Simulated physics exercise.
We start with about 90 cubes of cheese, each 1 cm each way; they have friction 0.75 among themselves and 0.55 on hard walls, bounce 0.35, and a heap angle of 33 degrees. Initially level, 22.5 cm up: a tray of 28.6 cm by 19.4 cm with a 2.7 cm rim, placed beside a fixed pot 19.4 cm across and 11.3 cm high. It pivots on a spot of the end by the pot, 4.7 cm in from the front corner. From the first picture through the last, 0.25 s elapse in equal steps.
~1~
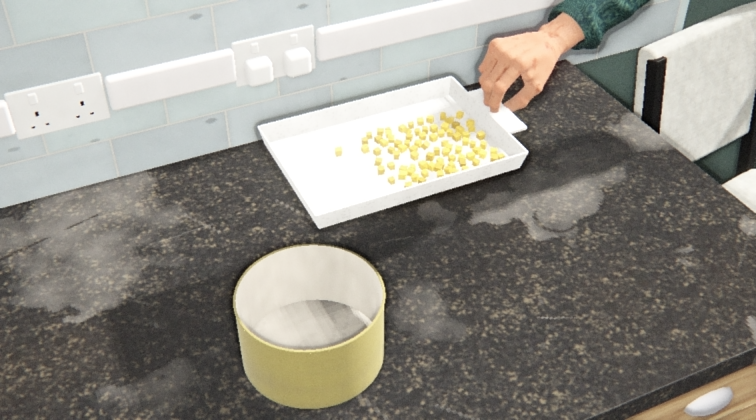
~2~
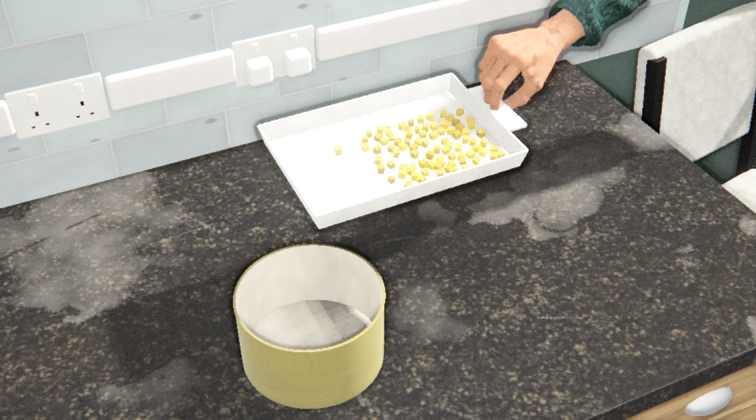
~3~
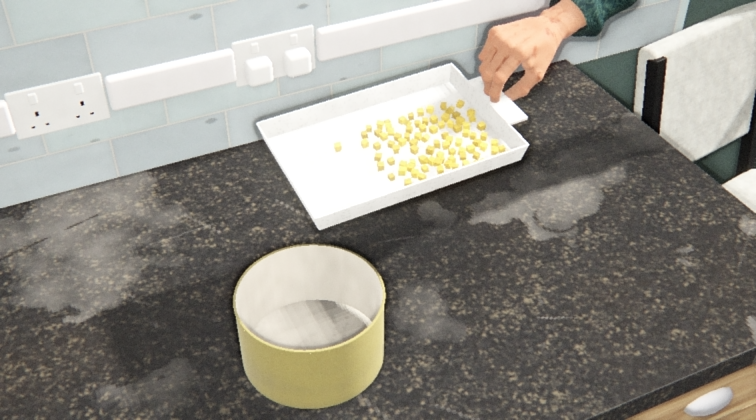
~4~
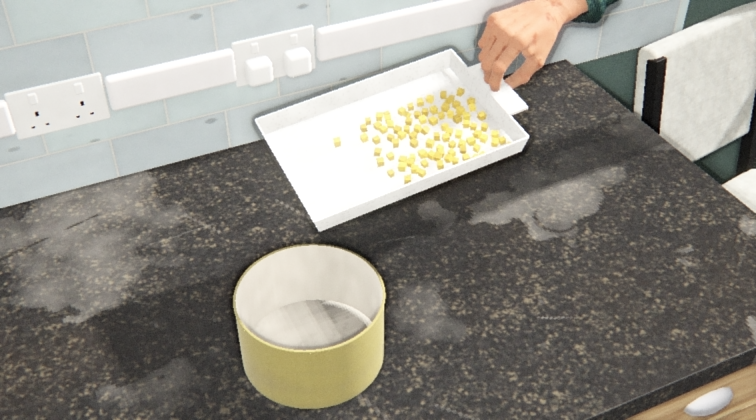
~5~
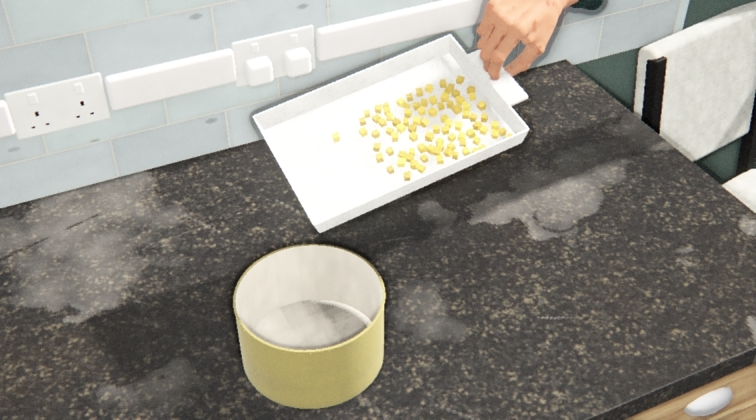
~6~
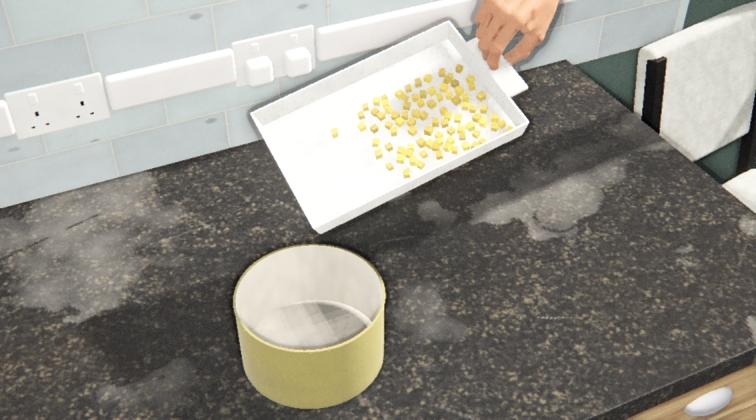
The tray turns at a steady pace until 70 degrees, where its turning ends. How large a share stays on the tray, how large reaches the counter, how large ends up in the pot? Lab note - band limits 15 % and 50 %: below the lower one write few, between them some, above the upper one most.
Tray = some; counter = few; pot = most.
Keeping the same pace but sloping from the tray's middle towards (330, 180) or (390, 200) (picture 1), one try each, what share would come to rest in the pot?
I'd put it at roughly 35 per cent for the first tilt and roughly 30 per cent for the second.
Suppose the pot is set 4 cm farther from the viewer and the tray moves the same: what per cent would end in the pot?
Estimated share: Around 40 in a hundred.
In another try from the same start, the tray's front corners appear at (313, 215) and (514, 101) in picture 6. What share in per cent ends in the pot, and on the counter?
Pot: 25, counter: 35.
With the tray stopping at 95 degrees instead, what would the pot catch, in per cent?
100 percent.
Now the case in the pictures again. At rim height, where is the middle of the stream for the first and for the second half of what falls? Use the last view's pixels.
I'd mark about (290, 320) for the first half, then (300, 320) for the second.
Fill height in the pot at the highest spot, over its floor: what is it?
Some 1.5 cm up.
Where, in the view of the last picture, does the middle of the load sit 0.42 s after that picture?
(377, 167) or thereabouts.
Then, 0.25 s after the last picture, tilt 44 degrees; the tray holds 100 %, the pot 0 %.
Then, 0.42 s after the last picture, tilt 61 degrees; the tray holds 100 %, the pot 0 %.
Then, 0.71 s after the last picture, tilt 70 degrees; the tray holds 45 %, the pot 35 %.
In the end, tray 35 %, counter 0 %, pot 65 %.
